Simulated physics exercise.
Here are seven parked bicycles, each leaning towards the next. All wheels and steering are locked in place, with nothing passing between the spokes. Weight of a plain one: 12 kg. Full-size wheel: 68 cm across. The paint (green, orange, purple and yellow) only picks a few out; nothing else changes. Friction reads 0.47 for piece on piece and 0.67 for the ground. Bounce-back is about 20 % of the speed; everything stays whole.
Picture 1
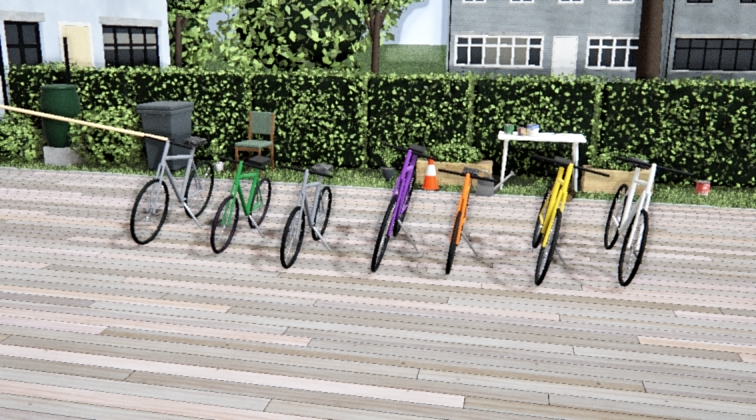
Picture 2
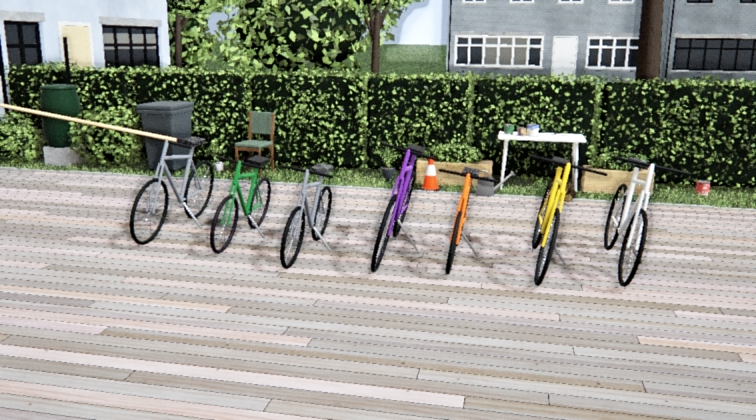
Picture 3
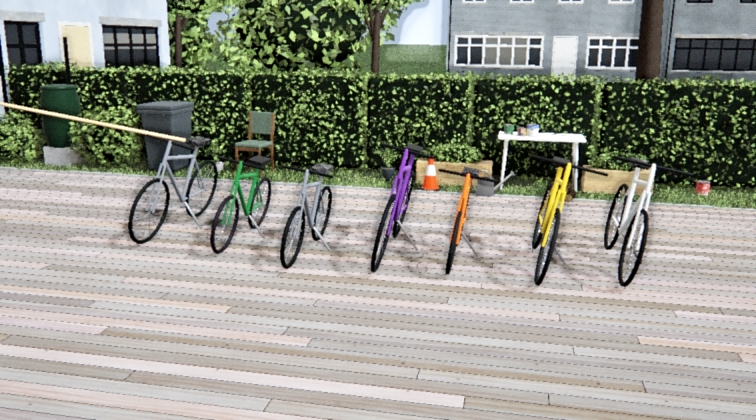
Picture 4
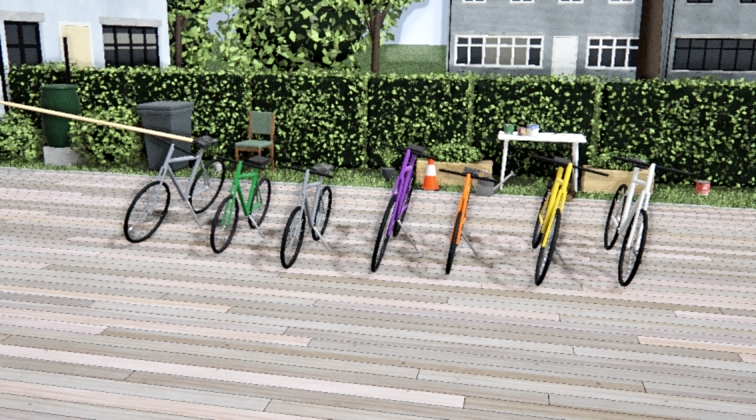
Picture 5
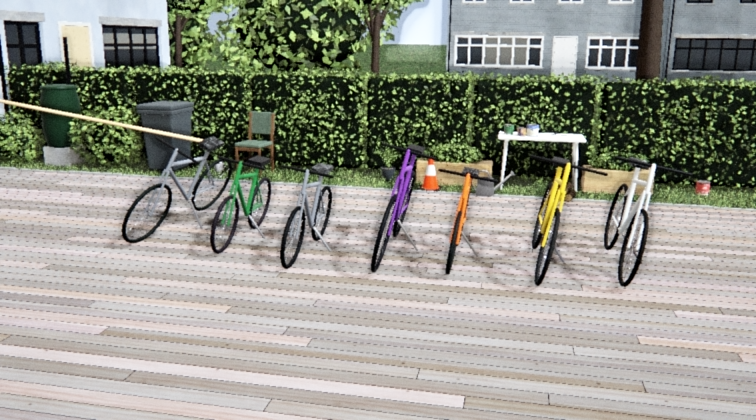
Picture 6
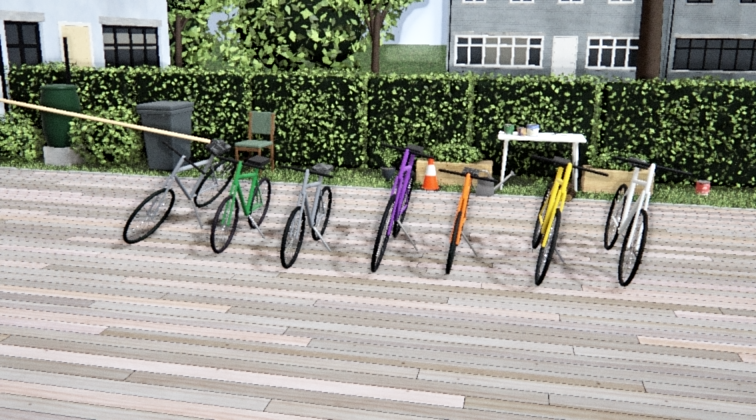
We see seven bicycles standing in a row on planked ground before a hedge, as a long pole reaches in from the left and pushes the leftmost gray bicycle, which leans to the right toward the green one beside it.
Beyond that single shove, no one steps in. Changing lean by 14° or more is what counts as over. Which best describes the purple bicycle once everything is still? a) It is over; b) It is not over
Answer: A.
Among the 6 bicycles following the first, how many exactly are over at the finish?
All told, it comes to 6.
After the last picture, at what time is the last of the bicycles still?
Somewhere near 4.0 seconds.
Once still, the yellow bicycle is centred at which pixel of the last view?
About pixel (656, 247).
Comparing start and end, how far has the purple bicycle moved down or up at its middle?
Roughly 30 centimetres lower.
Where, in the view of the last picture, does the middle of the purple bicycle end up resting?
You'll find it around (464, 237) in the final frame.
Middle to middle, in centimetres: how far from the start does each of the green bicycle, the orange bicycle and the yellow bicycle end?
Approx. shifts in cm - green: 60; orange: 50; yellow: 90.
Then, 1.28 s later than the last frame, 2 of the 6 other bicycles over; purple bicycle unmoved; green bicycle tilted 71°.
Then, 2.68 s later than the last frame, 5 of the 6 other bicycles over; purple bicycle tilted 71°; green bicycle lying flat.
When it is over, 6 of the 6 other bicycles over; purple bicycle tilted 71°; green bicycle lying flat; orange bicycle tilted 74°. Not one is left standing. In pixels of the last frame, middles, purple bicycle near (465, 237), green bicycle near (300, 225).
